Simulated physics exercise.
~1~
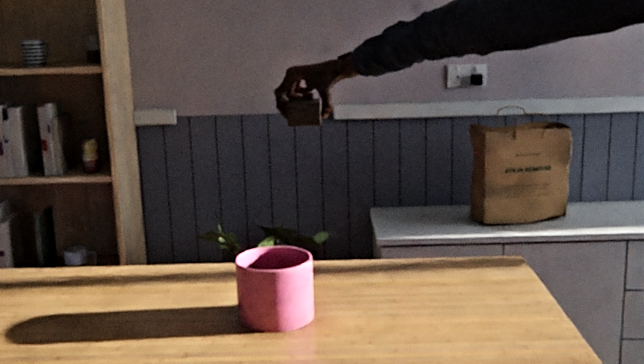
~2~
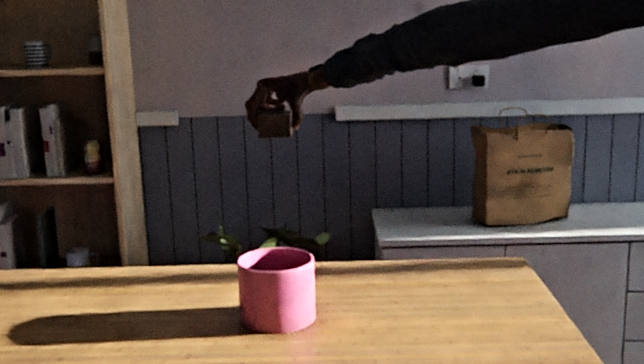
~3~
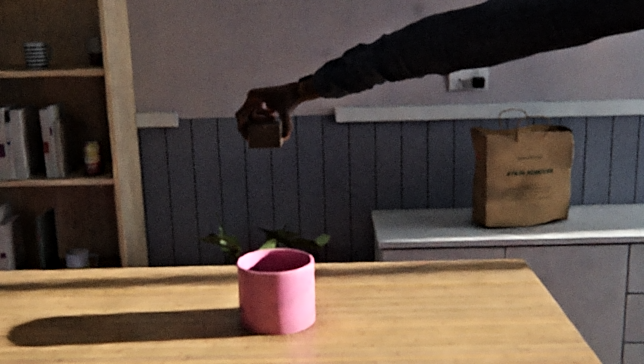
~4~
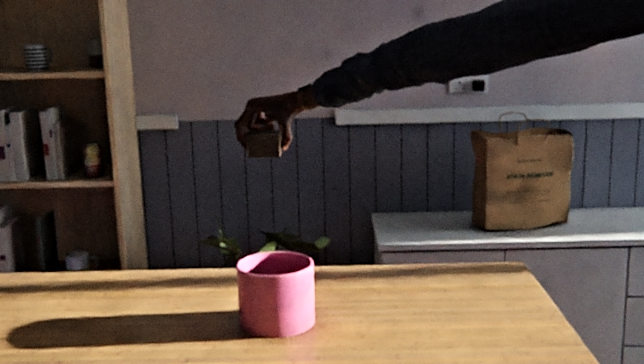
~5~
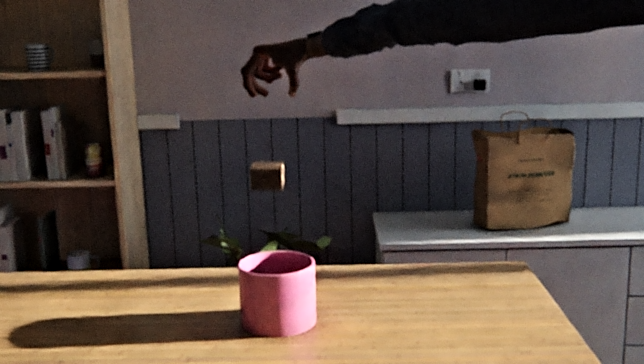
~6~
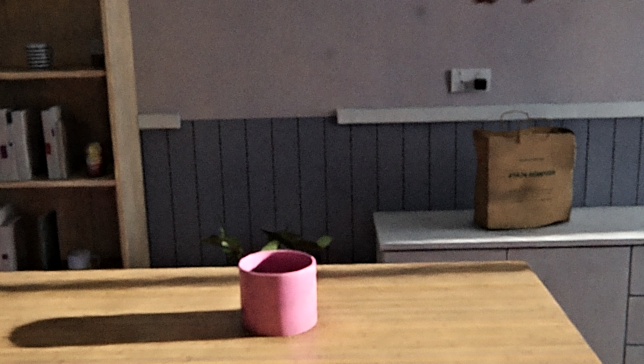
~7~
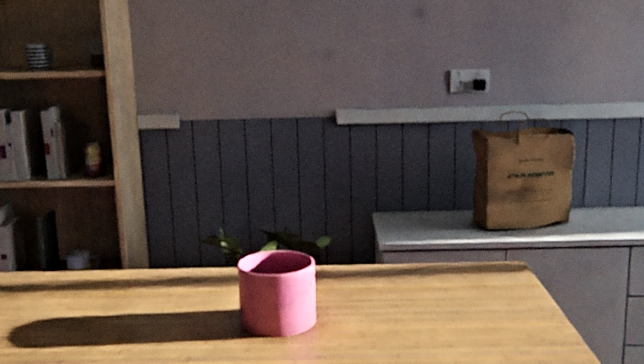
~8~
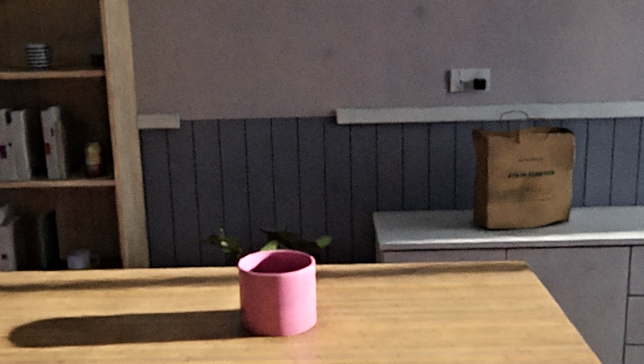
Over a sunlit wooden table in a room with shelves and a paper bag, a hand held a small brown block above a pink container, shifted it left and lower, then let go, and the block dropped into the container and stayed out of sight.
